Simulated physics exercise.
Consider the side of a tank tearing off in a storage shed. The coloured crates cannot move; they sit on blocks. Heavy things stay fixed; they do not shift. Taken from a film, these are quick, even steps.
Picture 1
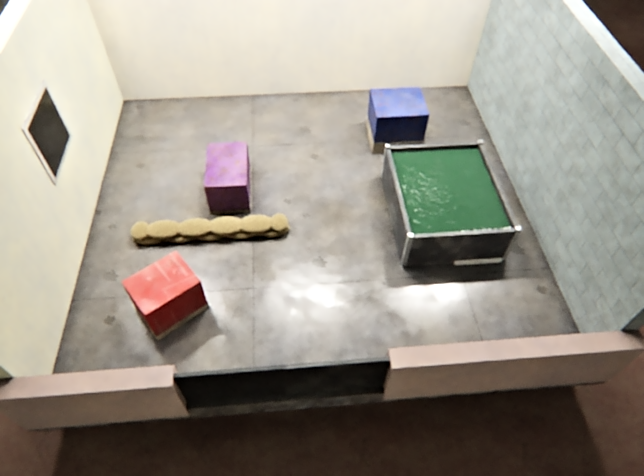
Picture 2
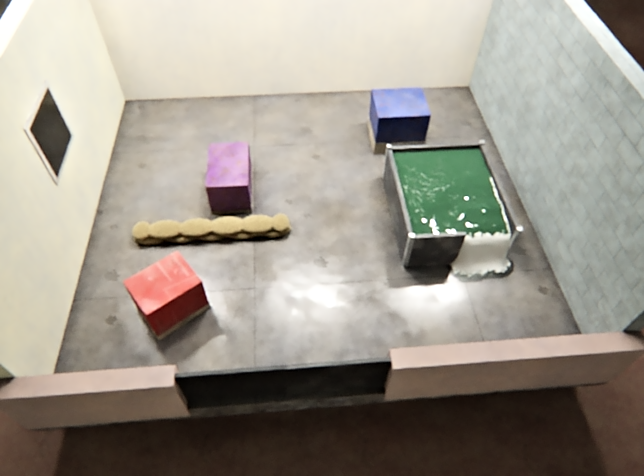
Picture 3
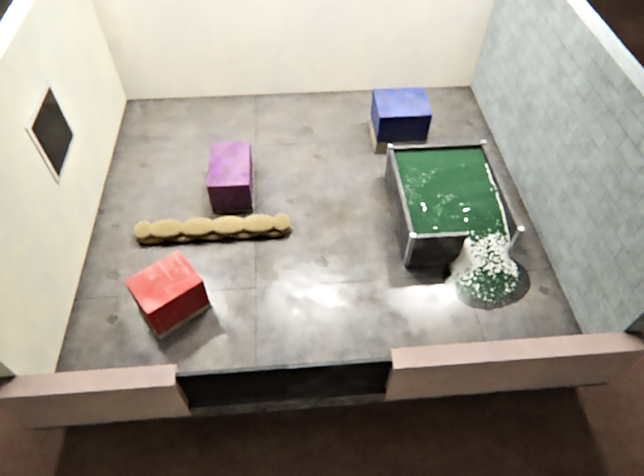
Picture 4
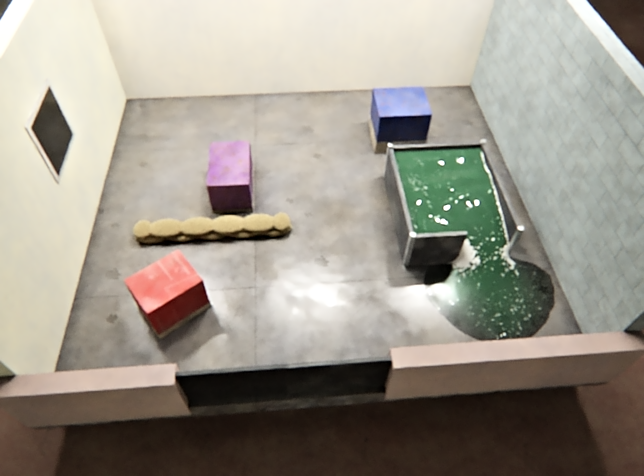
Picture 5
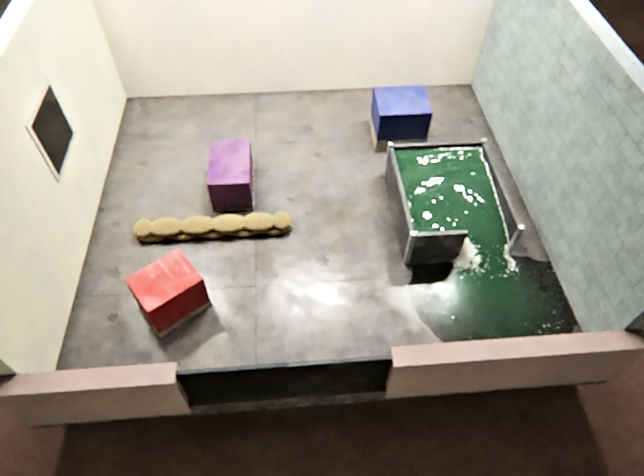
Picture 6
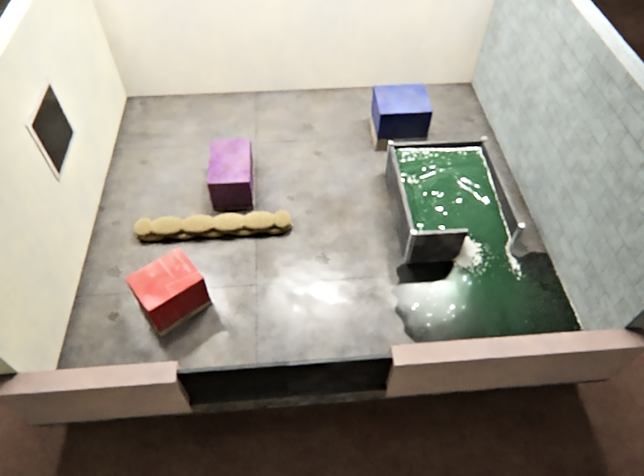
A big tank of green water sat still near some coloured blocks, then water poured out through a gap at its front right corner and spread across the grey floor to the low front wall.
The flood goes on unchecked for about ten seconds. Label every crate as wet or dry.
Purple crate: Dry; blue crate: Dry; red crate: Wet.
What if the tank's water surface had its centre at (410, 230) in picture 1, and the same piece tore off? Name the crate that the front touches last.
I'd go with the purple one.
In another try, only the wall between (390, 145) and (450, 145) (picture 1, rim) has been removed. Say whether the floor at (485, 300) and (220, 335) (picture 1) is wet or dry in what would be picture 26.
The first spot is unreached, the second unreached.
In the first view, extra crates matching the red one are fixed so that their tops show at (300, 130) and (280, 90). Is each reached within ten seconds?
One after the other: Stays untouched, stays untouched.
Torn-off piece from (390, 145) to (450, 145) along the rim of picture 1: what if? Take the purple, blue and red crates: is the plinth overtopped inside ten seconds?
Result: Purple is swamped; blue is swamped; red is not reached.
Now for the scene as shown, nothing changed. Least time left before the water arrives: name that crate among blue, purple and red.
Note: The red crate is first.
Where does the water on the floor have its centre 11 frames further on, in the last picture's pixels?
I reckon somewhere around (461, 263).
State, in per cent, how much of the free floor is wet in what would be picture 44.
Share estimate: About 50 per cent.
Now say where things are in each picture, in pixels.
The first frame shows still water in the water tank at (447, 189).
In the second frame, water pours out at (482, 249) and has run to (456, 273).
In the third frame, the front is at (470, 301), out from the gap at (483, 251).
In the fourth frame, water pours out at (482, 251) and has run to (495, 339).
In the fifth frame, water pours out at (483, 250) and has run to a hidden place.
In the sixth frame, the front is at a hidden place, out from the gap at (483, 248).
A moment on, water covers 10 % of the floor; the purple crate not reached, the blue crate not reached, the red crate not reached.
Next, water covers 15 % of the floor; the purple crate not reached, the blue crate not reached, the red crate not reached.
Then, water covers 35 % of the floor; the purple crate not reached, the blue crate not reached, the red crate water round its plinth.
Later, water covers 50 % of the floor; the purple crate water round its plinth, the blue crate water round its plinth, the red crate water round its plinth.
In the end, water covers 85 % of the floor; the purple crate stayed above the water, the blue crate stayed above the water, the red crate was topped.
